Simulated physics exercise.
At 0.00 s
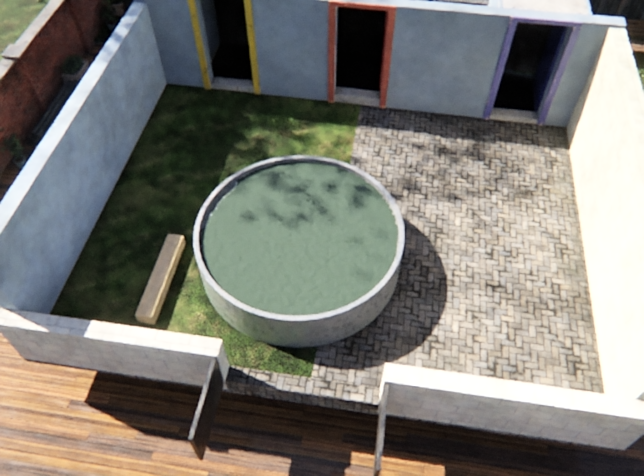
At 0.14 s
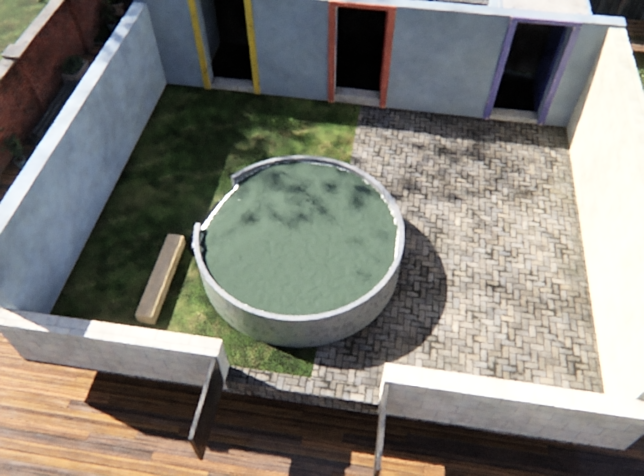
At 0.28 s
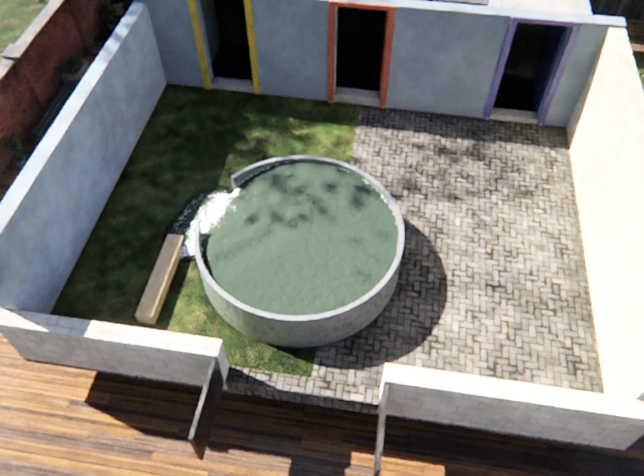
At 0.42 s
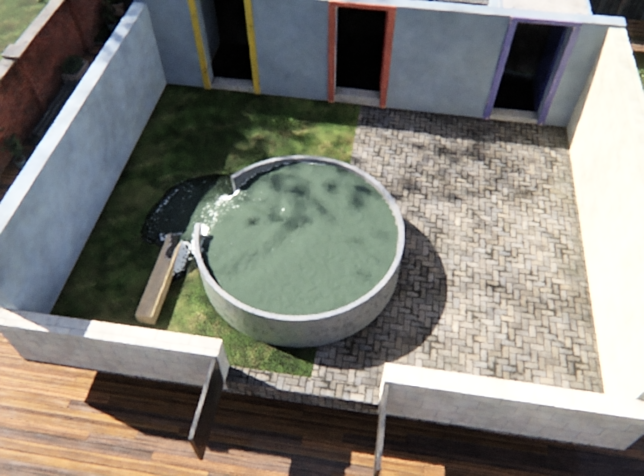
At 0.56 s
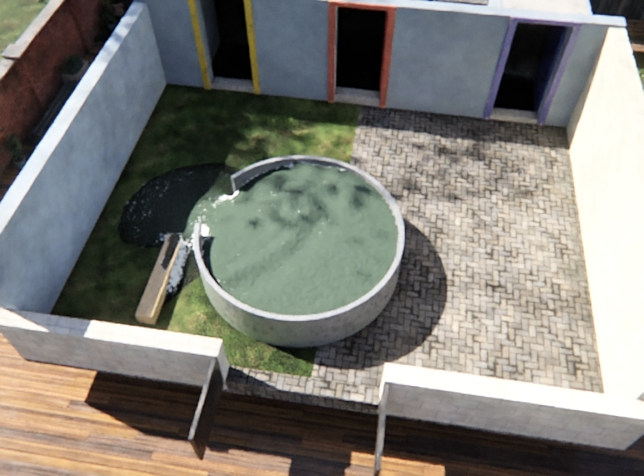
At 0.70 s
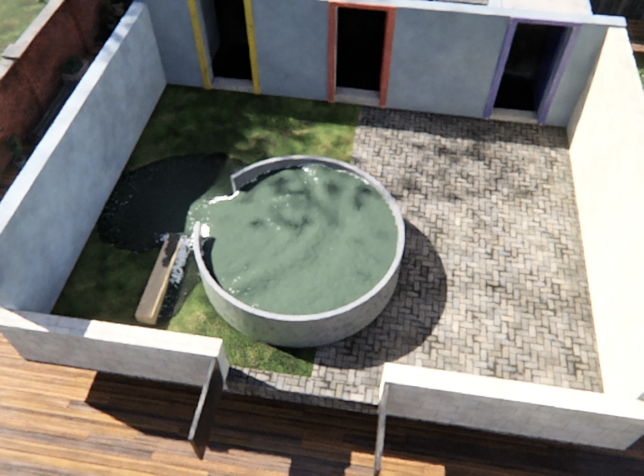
A round tank's left side breaks open and water pours out, spreading across the grass.
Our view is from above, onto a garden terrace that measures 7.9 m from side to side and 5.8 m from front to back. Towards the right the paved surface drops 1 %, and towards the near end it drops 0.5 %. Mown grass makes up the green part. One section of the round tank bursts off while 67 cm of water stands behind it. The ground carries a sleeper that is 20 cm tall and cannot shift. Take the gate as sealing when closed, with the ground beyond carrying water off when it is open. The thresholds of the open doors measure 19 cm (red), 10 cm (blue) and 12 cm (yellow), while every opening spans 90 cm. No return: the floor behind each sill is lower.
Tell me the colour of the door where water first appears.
Yellow.
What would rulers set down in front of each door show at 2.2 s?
Depths (cm): Red = 0; blue = 0; yellow = 0.
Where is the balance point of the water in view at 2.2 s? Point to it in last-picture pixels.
Near (254, 237).
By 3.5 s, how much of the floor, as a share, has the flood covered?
I'd say around 40 %.
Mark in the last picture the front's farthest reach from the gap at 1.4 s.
Point: Roughly (146, 126) in the last view.
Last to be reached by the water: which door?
It would be the blue door.
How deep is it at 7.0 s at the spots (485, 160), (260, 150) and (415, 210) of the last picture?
Taking the spots in order: 3 cm, 8 cm, 3 cm.
After 1.4 s water covers 20 % of the floor and is deepest (36 cm) near (221, 219); red door not reached, blue door not reached, yellow door not reached.
After 2.2 s water covers 30 % of the floor and is deepest (36 cm) near (117, 205); red door not reached, blue door not reached, yellow door not reached.
After 3.5 s water covers 40 % of the floor and is deepest (28 cm) near (162, 96); red door not reached, blue door not reached, yellow door reached at 2.5 s.
After 7.0 s water covers 80 % of the floor and is deepest (19 cm) near (113, 213); red door reached at 3.9 s, blue door reached at 6.1 s, yellow door reached at 2.5 s.
After 12.0 s water covers 95 % of the floor and is deepest (14 cm) near (598, 420); red door reached at 3.9 s, blue door reached at 6.1 s, yellow door reached at 2.5 s.
